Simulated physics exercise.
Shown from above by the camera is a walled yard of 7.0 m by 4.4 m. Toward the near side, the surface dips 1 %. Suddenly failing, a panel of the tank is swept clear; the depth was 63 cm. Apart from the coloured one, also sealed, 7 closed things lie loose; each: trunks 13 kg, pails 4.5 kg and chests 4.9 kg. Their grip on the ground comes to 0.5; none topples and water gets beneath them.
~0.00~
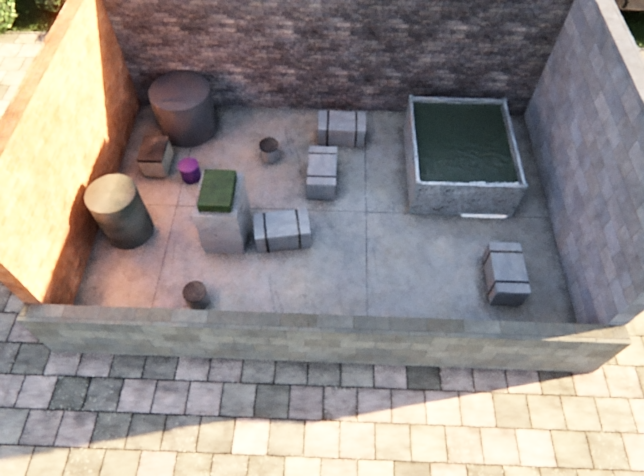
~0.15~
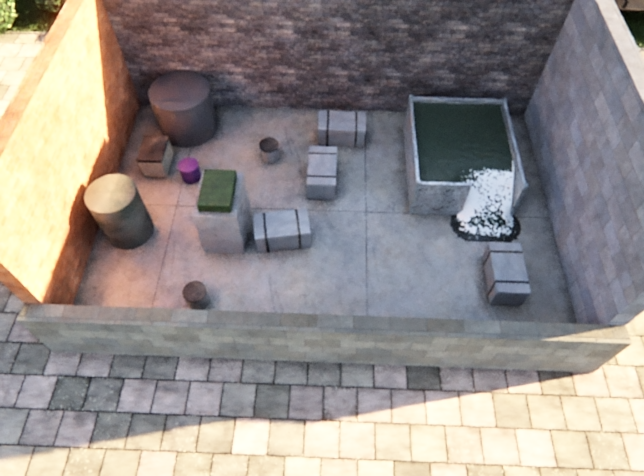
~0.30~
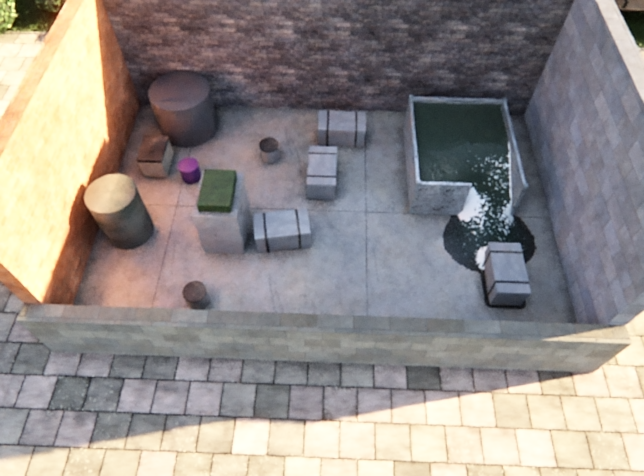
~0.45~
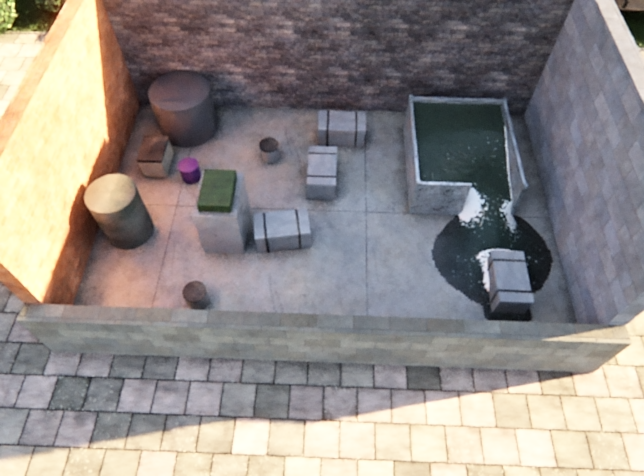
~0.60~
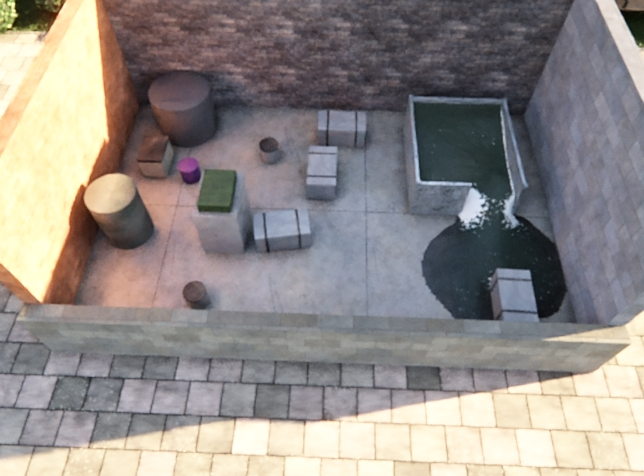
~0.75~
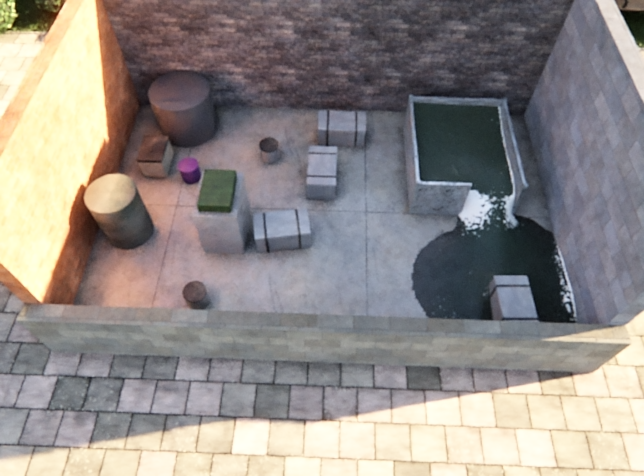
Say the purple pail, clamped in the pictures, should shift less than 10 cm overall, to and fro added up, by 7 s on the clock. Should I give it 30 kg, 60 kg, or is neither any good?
I would pick 30 kg.
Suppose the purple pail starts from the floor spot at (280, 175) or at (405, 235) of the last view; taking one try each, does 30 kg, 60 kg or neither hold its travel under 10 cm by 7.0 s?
Respectively, first option suffices; first option suffices.
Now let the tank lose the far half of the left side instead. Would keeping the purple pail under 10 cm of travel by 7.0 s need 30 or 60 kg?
Just the heavier one.
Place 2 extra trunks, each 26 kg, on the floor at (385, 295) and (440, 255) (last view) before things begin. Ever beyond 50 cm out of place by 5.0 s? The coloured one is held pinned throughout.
Results, in sequence: Exceeded / exceeded.
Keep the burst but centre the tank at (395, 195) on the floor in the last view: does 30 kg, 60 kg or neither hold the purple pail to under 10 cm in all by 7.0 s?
In that case, simply put, the lighter one does it.
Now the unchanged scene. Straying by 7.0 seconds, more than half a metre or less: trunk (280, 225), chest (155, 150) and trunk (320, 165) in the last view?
Beyond the mark, below the mark, below the mark.
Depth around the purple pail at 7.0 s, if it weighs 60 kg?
Around 6 cm.
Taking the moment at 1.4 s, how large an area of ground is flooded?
Wet area: Approx. 7.5 m2.
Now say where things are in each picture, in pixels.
The purple pail at (188, 165) rests on the ground; water covers 2.7 m2; 0 of 8 have shifted, in the first frame.
The purple pail at (188, 165) rests on the ground; water covers 3.2 m2; 0 of 8 have shifted, in the second frame.
The purple pail at (188, 165), on the bottom; water covers 3.8 m2; 0 of 8 have shifted, in the third frame.
The purple pail at (188, 165), on the bottom; 4.6 m2 under water; 1 of 8 have shifted, in the fourth frame.
The purple pail at (188, 165), on the bottom; water covers 5.6 m2; 1 of 8 have shifted, in the fifth frame.
The purple pail at (188, 165) rests on the ground; 6.4 m2 under water; 1 of 8 have shifted, in the sixth frame.
After 1.4 s the purple pail would be 0 cm from its start with 30 kg and 0 cm from its start with 60 kg; 0 cm of water round it then.
After 3.1 s the purple pail would be 0 cm from its start with 30 kg and 0 cm from its start with 60 kg; 0 cm of water round it then.
After 4.9 s the purple pail would be 0 cm from its start with 30 kg and 0 cm from its start with 60 kg; 1 cm of water round it then.
After 7.0 s the purple pail would be 0 cm from its start with 30 kg and 0 cm from its start with 60 kg; 6 cm of water round it then.
